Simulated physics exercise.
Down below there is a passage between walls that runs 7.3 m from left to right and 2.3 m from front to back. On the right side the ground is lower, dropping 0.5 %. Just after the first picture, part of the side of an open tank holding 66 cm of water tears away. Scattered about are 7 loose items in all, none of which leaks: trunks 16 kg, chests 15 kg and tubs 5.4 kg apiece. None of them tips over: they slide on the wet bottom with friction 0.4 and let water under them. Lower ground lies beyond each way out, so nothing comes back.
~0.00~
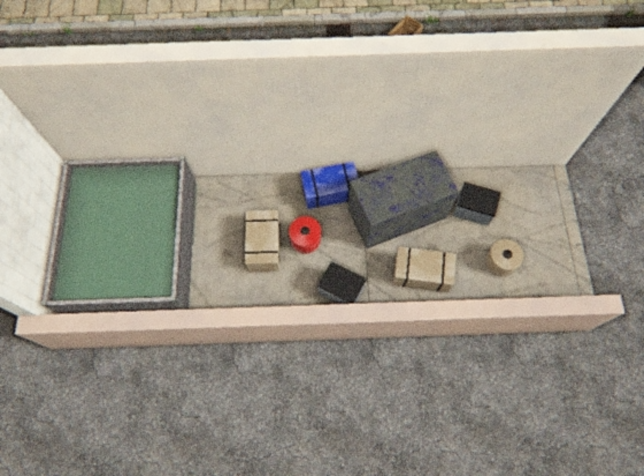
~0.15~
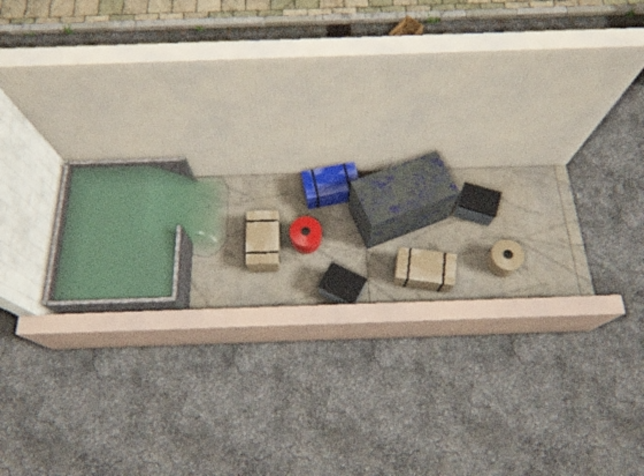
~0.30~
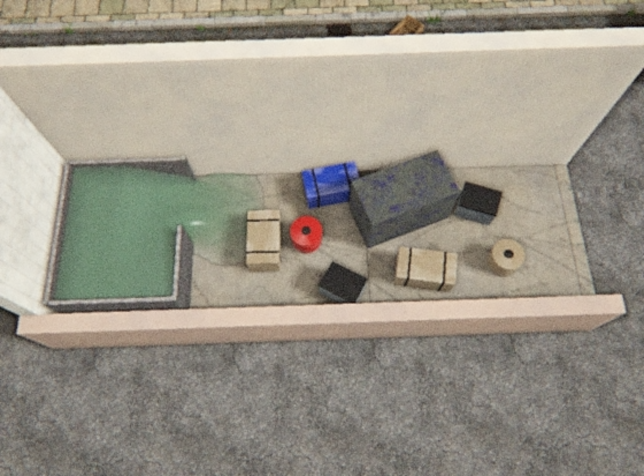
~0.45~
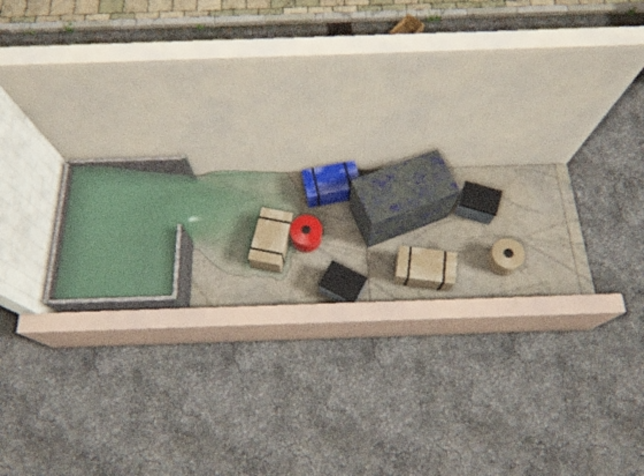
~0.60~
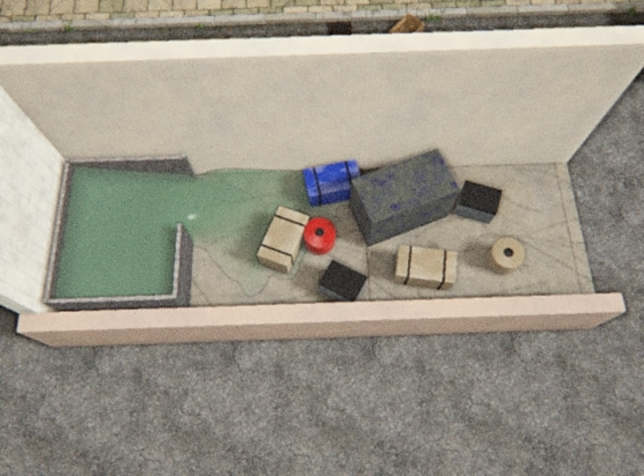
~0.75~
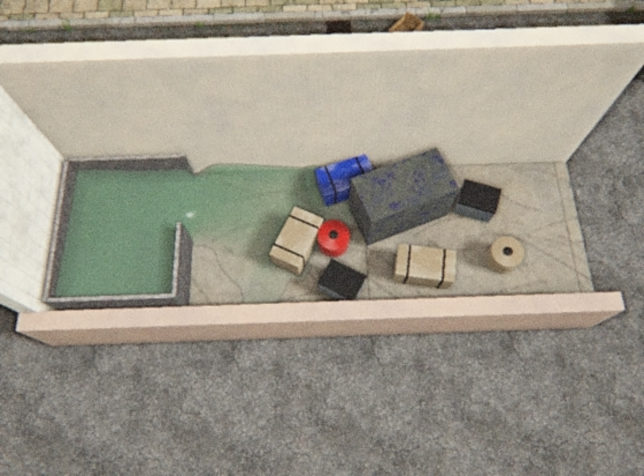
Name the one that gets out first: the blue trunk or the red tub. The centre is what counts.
Red.
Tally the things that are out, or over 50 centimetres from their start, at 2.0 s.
I count 2 of them.
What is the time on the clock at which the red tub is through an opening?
Close to 5.5 s, I'd say.
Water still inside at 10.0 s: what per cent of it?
Still held: Near 54 %.
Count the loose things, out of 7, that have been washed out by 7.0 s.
Count at that moment: 6.
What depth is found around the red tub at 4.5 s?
7 cm or so.
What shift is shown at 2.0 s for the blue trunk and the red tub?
About 40 cm and 150 cm, respectively.
After 2.0 s the blue trunk is near (358, 164), 0.4 m from its start, afloat; the red tub is near (411, 276), 1.6 m from its start, afloat; 0 of 7 are out; 4 afloat.
After 4.5 s the blue trunk is near (349, 168), 0.3 m from its start, afloat; the red tub is near (541, 212), 3.4 m from its start, afloat; 3 of 7 are out; 3 afloat.
After 7.0 s the blue trunk is near (358, 170), 0.4 m from its start, afloat; the red tub has gone out (at 5.3 s); 6 of 7 are out; 1 afloat.
After 10.0 s the blue trunk is near (358, 171), 0.4 m from its start, afloat; the red tub has gone out (at 5.3 s); 6 of 7 are out; 1 afloat.
